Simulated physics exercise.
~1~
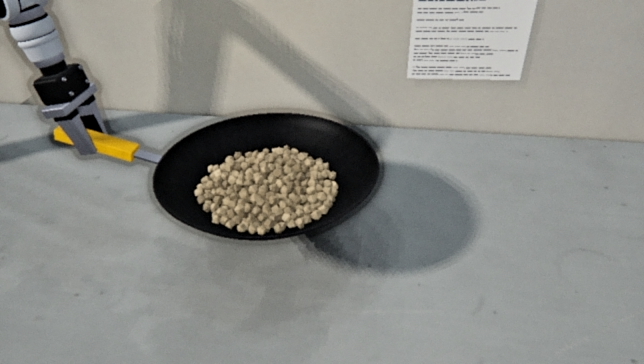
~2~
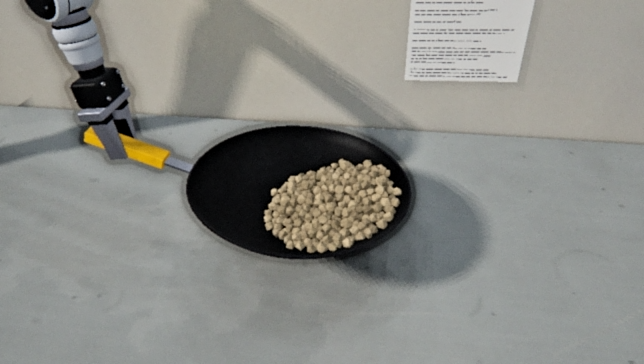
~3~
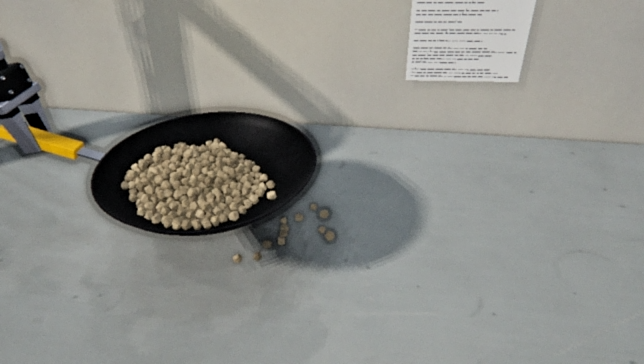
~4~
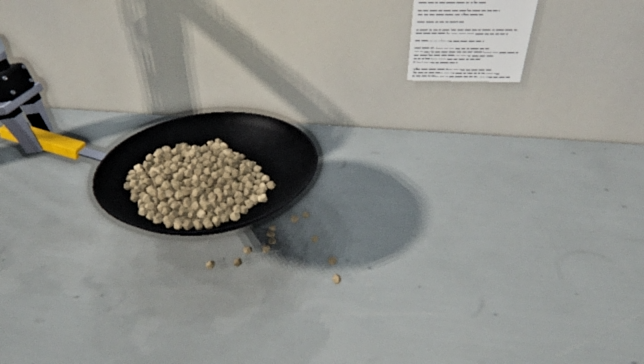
On a grey tabletop, a robotic arm moves a black wok of small pebbles right, then left, spilling a few onto the surface.
